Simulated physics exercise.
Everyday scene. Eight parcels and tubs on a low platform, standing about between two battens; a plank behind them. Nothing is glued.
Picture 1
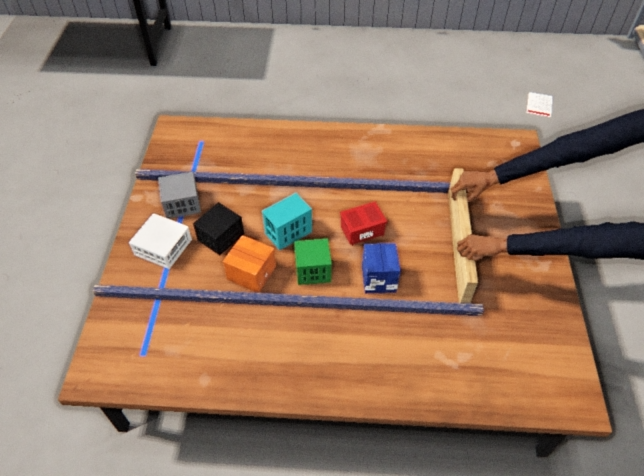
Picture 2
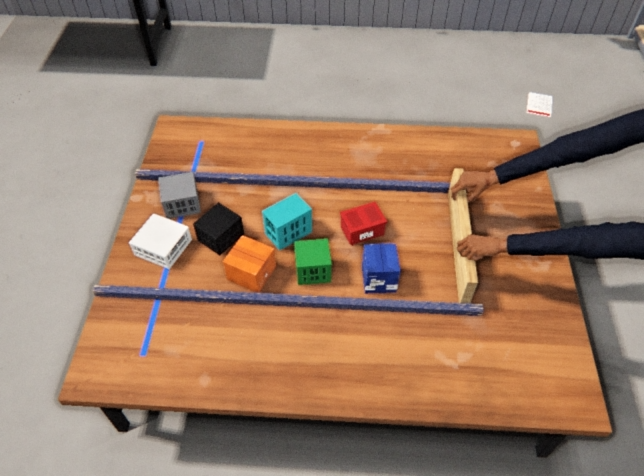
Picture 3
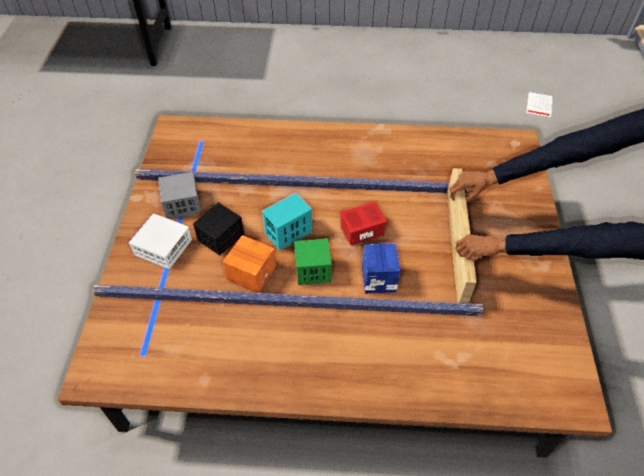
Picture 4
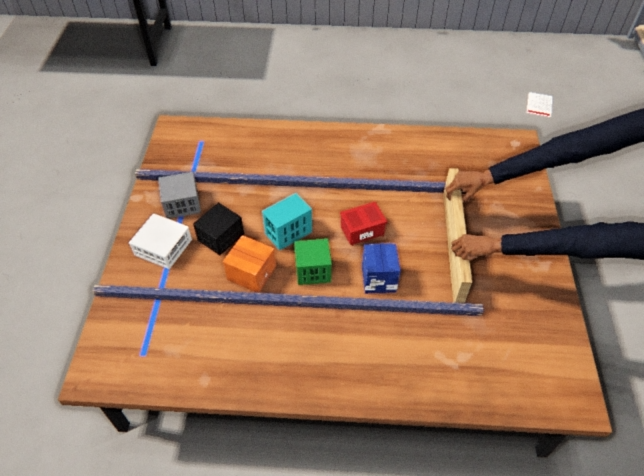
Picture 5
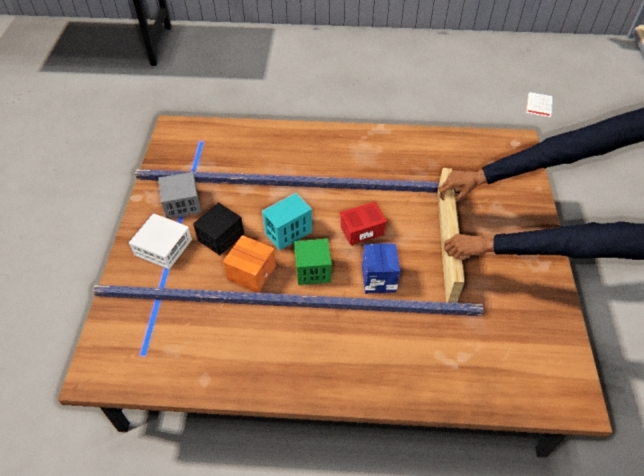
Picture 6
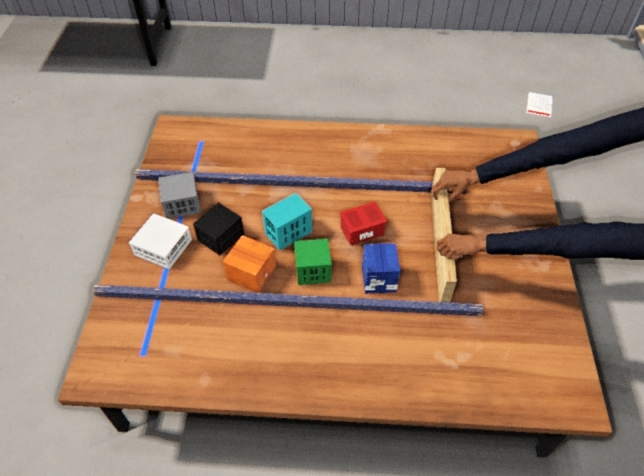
The video shows eight coloured crates standing between two long battens on a wooden surface crossed by blue tape. Two hands hold a plank at the right and slide it slightly left, while the crates stay still.
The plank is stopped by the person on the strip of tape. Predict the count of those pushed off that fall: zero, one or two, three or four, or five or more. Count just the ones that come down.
The count is three or four.
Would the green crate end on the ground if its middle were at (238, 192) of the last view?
In that case it never drops.
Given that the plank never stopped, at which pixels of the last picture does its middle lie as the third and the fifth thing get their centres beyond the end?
At (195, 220) for the third, at (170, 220) for the fifth.
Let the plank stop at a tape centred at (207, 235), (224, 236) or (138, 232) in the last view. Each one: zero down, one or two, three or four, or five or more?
Result per tape, in order - either one or two / one to two / five or over.
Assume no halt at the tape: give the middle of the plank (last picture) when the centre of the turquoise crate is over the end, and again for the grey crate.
Its middle is about (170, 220) and about (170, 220).
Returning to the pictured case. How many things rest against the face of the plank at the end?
That number would be 2.
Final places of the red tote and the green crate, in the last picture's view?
They end up close to (161, 208) and (119, 250).
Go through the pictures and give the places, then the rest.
White crate (161, 241); grey crate (180, 195); black crate (219, 229); plank (461, 234); tape (176, 233), in the first frame.
Grey crate (180, 195); red tote (363, 224), in the second frame.
Black crate (219, 229); plank (460, 234), in the third frame.
White crate (161, 241); turquoise crate (288, 222), in the fourth frame.
Grey crate (180, 195); green crate (313, 262), in the fifth frame.
White crate (161, 241); grey crate (180, 195); black crate (219, 229); plank (443, 233); tape (176, 233), in the sixth frame.
Soon after, none off yet; white crate at rest near (161, 241); grey crate at rest near (180, 195); black crate at rest near (219, 229).
By the end, the number that fall off is three or four; fallen, orange box, black crate and white crate.
